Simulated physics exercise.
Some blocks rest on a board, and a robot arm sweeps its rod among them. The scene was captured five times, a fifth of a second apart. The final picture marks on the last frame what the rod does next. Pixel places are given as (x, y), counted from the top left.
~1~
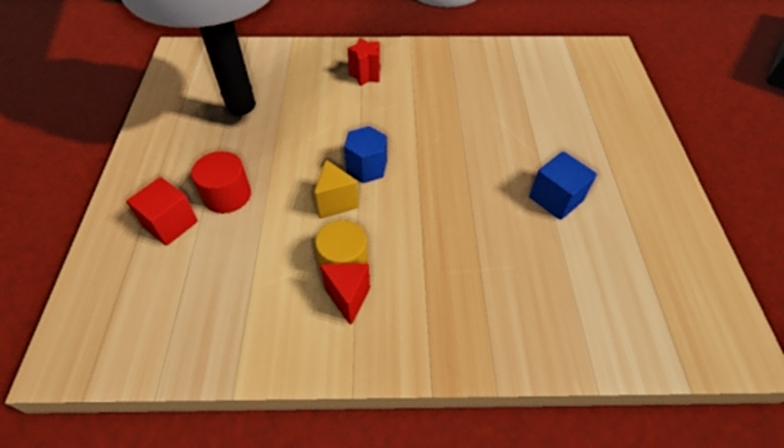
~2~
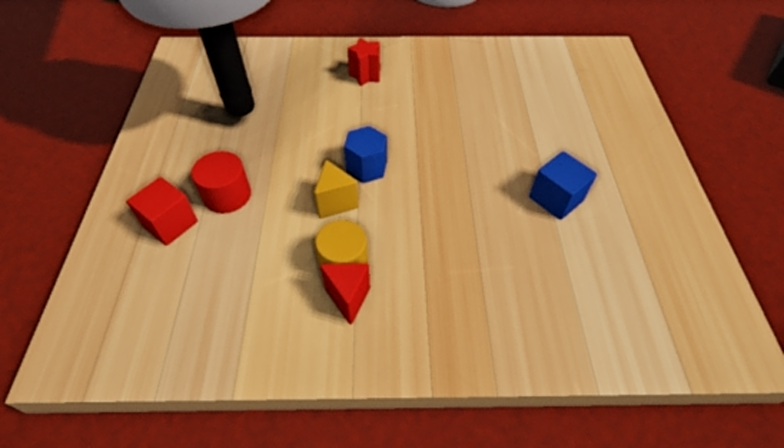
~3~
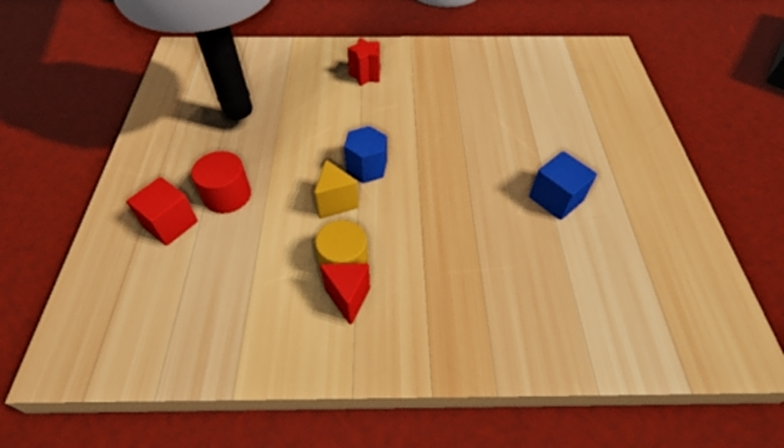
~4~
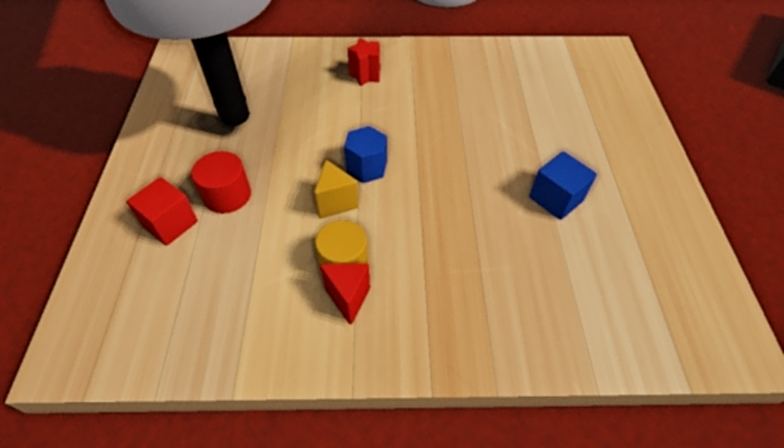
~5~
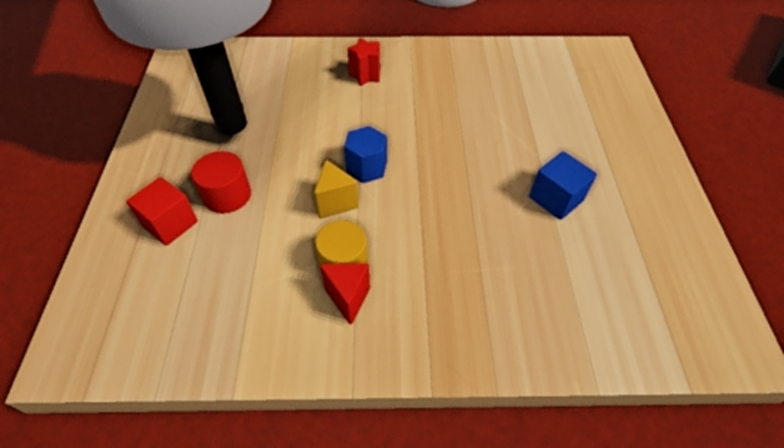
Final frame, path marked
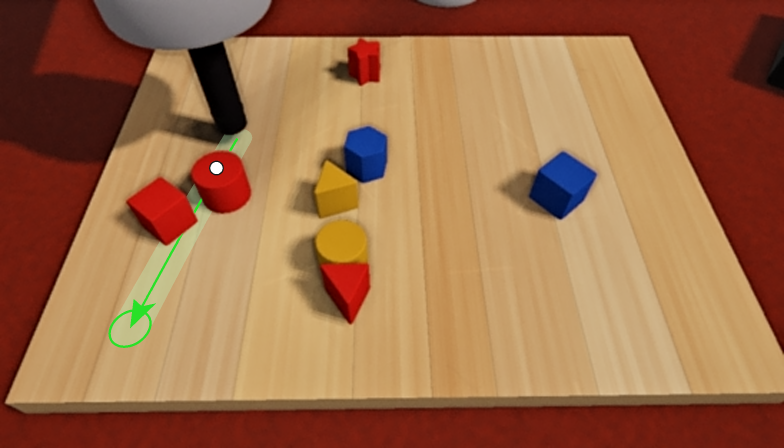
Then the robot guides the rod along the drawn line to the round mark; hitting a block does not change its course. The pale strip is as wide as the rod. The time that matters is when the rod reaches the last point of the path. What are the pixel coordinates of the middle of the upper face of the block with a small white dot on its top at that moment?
Around (214, 209).
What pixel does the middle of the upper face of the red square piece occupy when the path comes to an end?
Close to (104, 239).
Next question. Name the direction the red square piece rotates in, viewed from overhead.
From above, it looks like the red square piece goes clockwise.
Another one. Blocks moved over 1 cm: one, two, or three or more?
It moves two blocks.
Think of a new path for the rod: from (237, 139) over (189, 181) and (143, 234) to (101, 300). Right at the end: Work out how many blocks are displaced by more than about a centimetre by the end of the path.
Once the path ends, one block will have shifted.
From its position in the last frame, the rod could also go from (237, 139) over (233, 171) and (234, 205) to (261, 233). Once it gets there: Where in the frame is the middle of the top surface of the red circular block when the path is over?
Its top middle: (213, 234).
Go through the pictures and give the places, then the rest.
Lower end of the rod (241, 107), tops of blocks, red square piece (155, 197), red circular block (216, 168), in the first frame.
Rod (241, 108), blocks as before, in the second frame.
Rod (238, 111), blocks as before, in the third frame.
Rod (235, 117), blocks as before, in the fourth frame.
Rod (232, 126), red square piece (155, 197), red circular block (216, 168), in the fifth frame.
The drawn path runs from (237, 139) to (130, 328); the dot is on the red circular block.
What follows on the original path. One third of the way, rod (200, 179); red circular block (215, 190).
Two thirds of the way, rod (162, 243); red square piece (110, 237), turned 50° clockwise; red circular block (214, 209).
At the end, rod (120, 318); red square piece (104, 239), turned 60° clockwise; red circular block (214, 209).
